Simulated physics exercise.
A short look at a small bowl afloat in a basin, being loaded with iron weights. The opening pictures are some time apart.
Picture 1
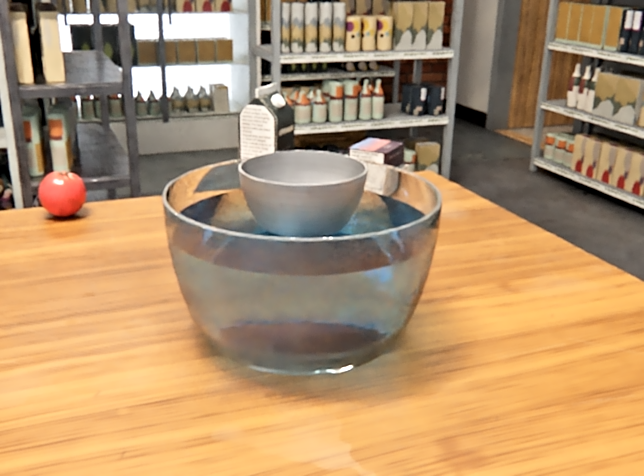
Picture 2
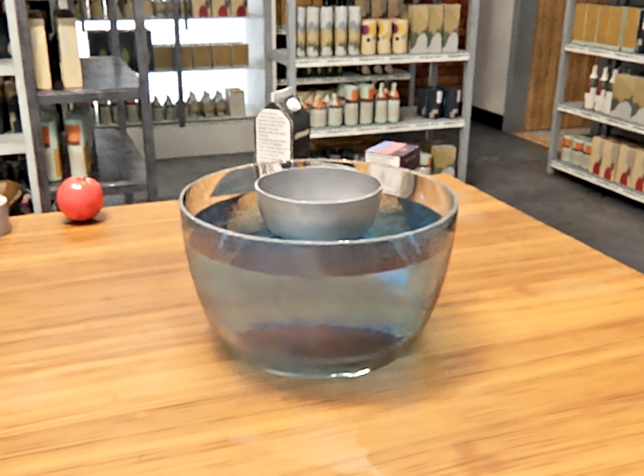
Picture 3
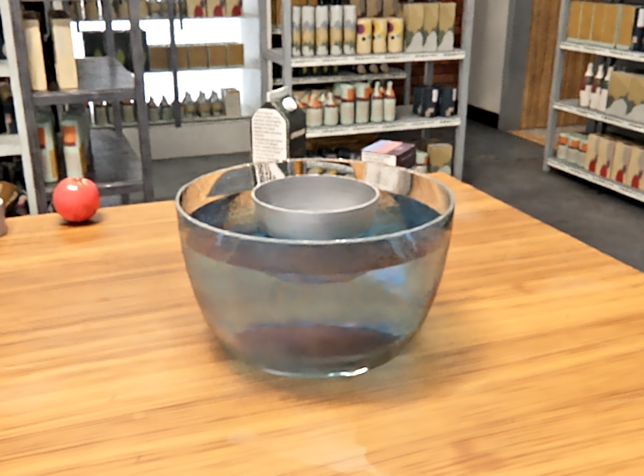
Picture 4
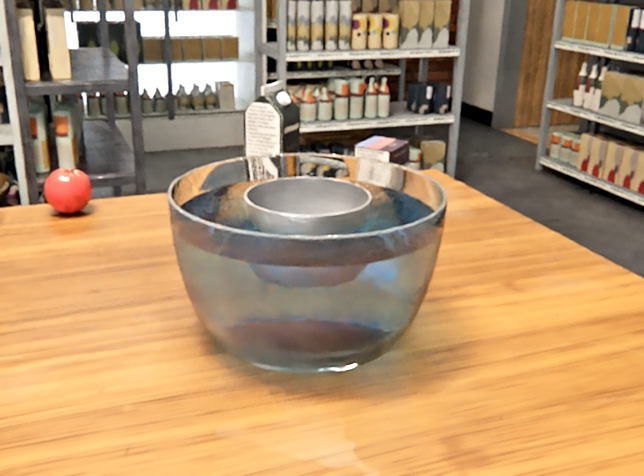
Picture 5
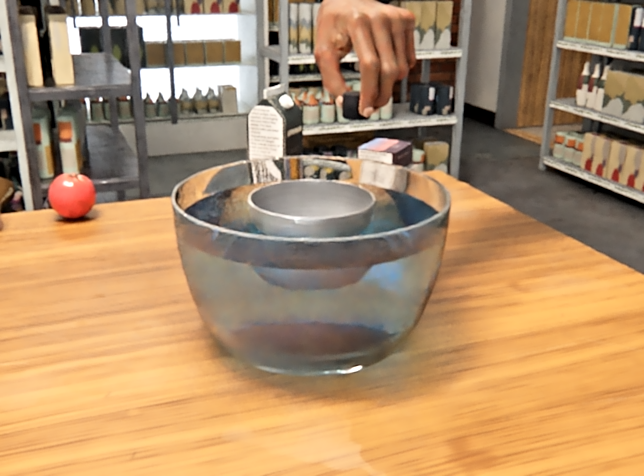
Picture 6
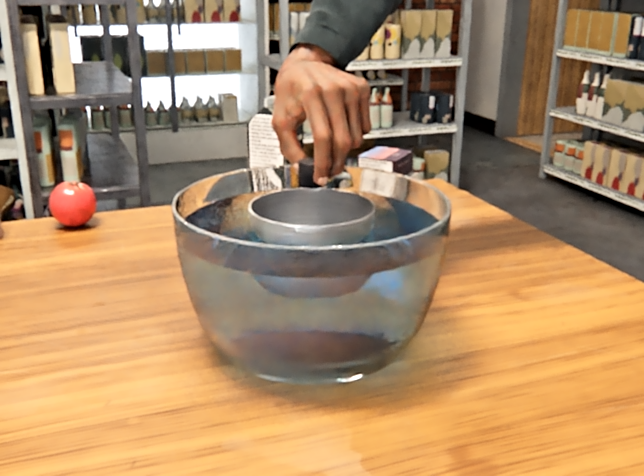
At first, a small grey bowl floats high in a glass basin of water on a wooden table, with shop shelves behind. The bowl sits lower in the water by stages, until much of its side is below the surface. Then a hand comes in from above, holding a small dark object, and lowers it to the bowl's rim.
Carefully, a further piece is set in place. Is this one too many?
It does not sink.
Next, the iron weight is in and the small bowl dips.
After that, it steadies; about a fifth of its side above the surface.
Finally, the small bowl floats; about a fifth of its side above the surface.
